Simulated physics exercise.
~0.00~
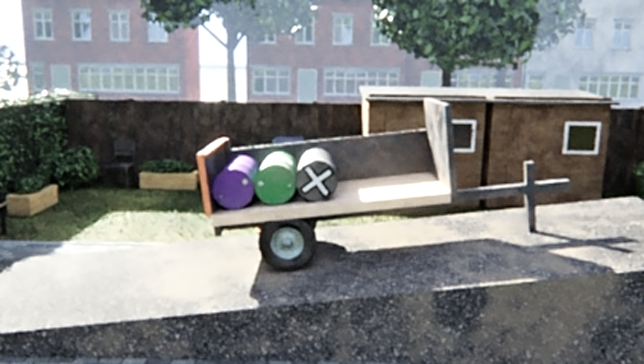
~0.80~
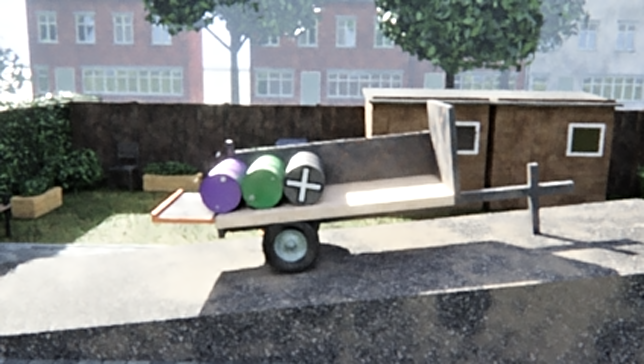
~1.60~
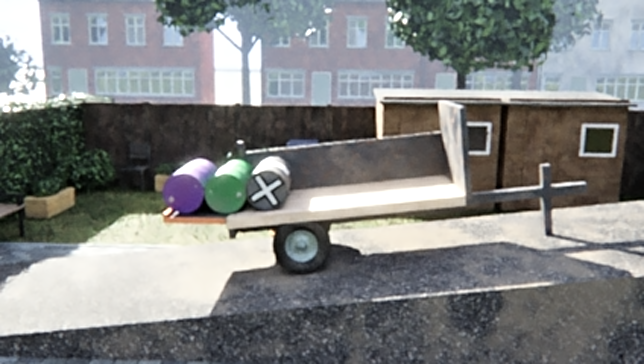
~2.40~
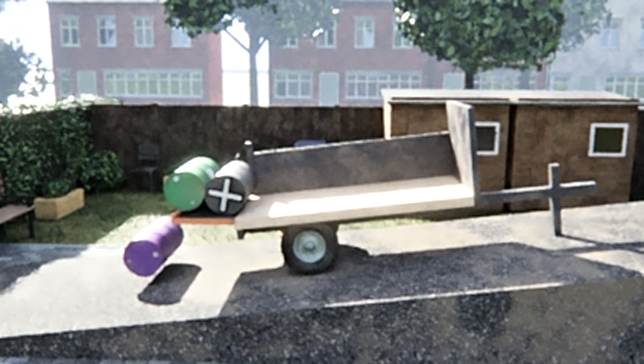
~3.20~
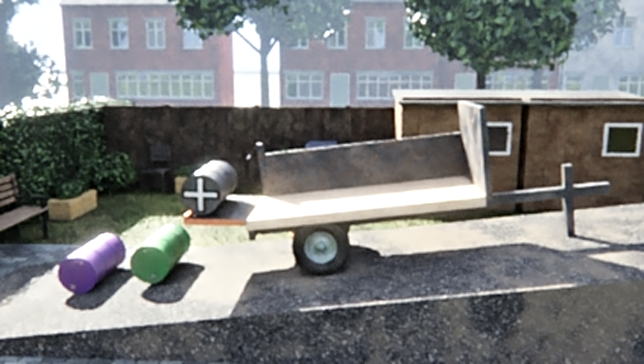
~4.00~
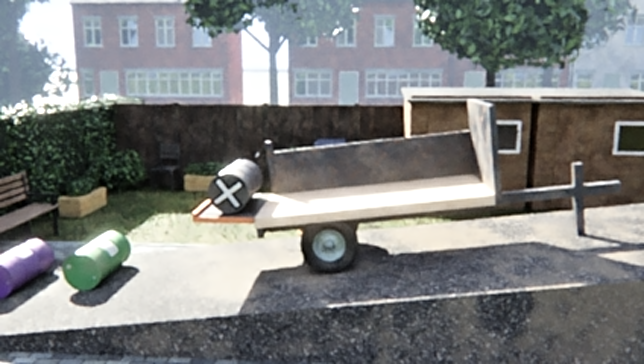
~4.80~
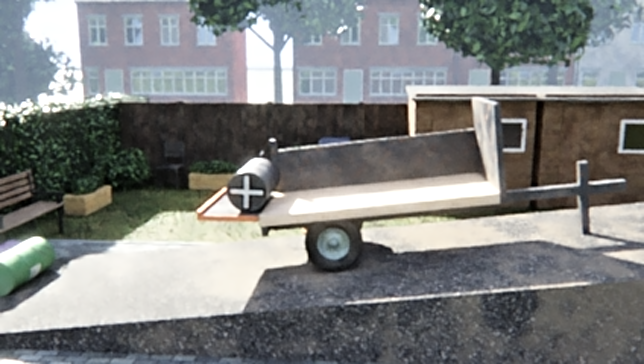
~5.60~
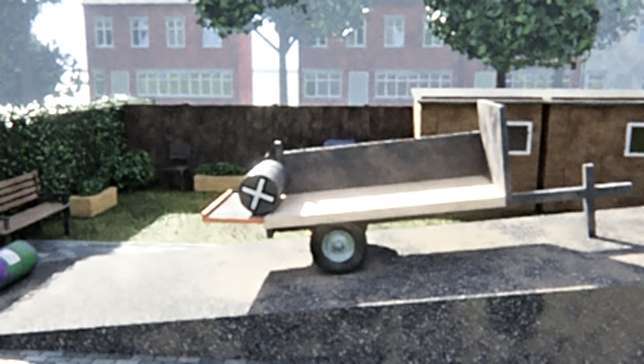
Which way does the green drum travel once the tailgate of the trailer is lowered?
The green drum moves to the left, rolling off the lowered tailgate and on along the ground.
